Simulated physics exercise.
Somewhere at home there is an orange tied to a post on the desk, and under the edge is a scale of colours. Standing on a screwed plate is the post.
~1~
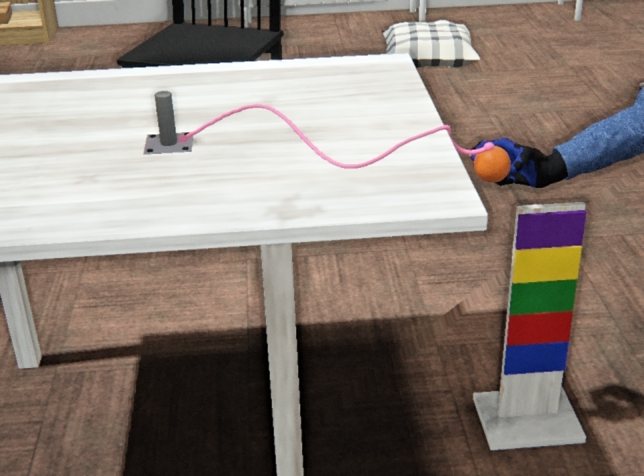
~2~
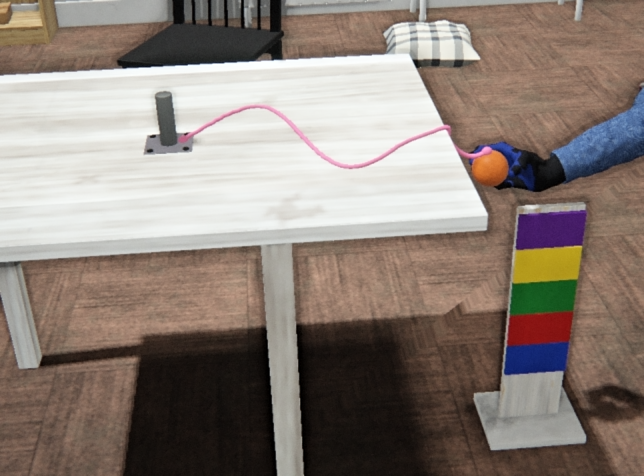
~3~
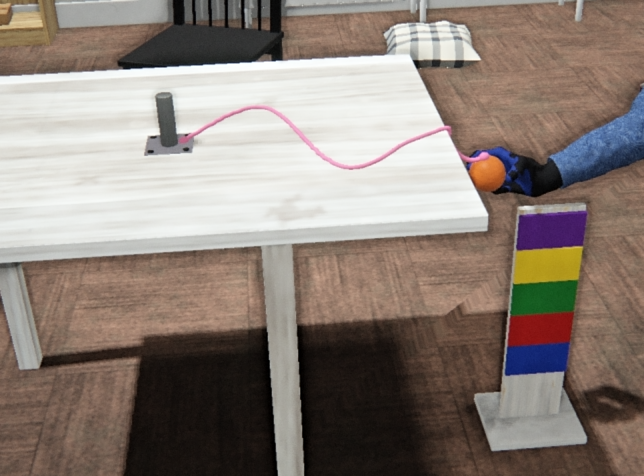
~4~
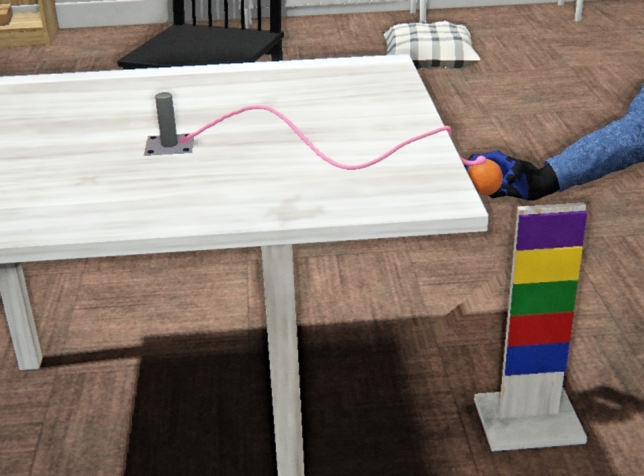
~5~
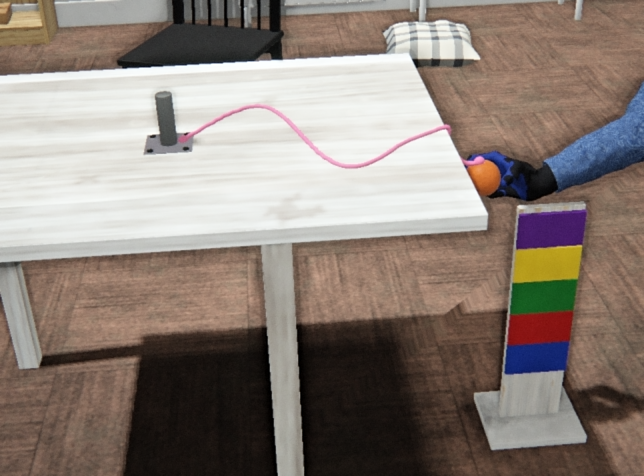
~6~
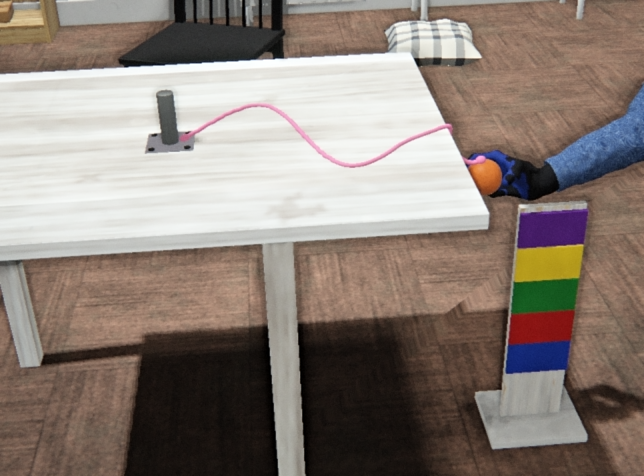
A blue-sleeved arm in a dark glove reaches in from the right, holding an orange just off the edge of a pale wooden desk, seen from slightly above in a brown-floored room. A wavy pink lead links it to a grey post on a screwed plate, above a purple, yellow, green, red and blue scale. The hand shifts the orange slightly left, then stays nearly still.
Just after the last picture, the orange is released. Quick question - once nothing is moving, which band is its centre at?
The red band, I would say.
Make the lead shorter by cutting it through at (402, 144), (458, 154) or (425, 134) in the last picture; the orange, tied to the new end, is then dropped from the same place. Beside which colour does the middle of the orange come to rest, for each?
In order of the tries: Purple; then green; then yellow.
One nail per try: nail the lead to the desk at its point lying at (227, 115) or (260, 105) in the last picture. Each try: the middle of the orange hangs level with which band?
First try green, second try green.
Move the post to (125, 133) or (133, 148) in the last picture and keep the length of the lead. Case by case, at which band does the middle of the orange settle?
For the first it would be green, for the second green.
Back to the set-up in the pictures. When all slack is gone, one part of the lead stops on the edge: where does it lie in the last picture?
(325, 156).
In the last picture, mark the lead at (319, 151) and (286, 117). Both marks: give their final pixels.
They go to (434, 120) and to (345, 127).
Soon after, orange near (409, 310); level with red.
After that, orange near (453, 322); level with red.
In the end, orange near (432, 322); level with red. Its centre hangs level with the red band.
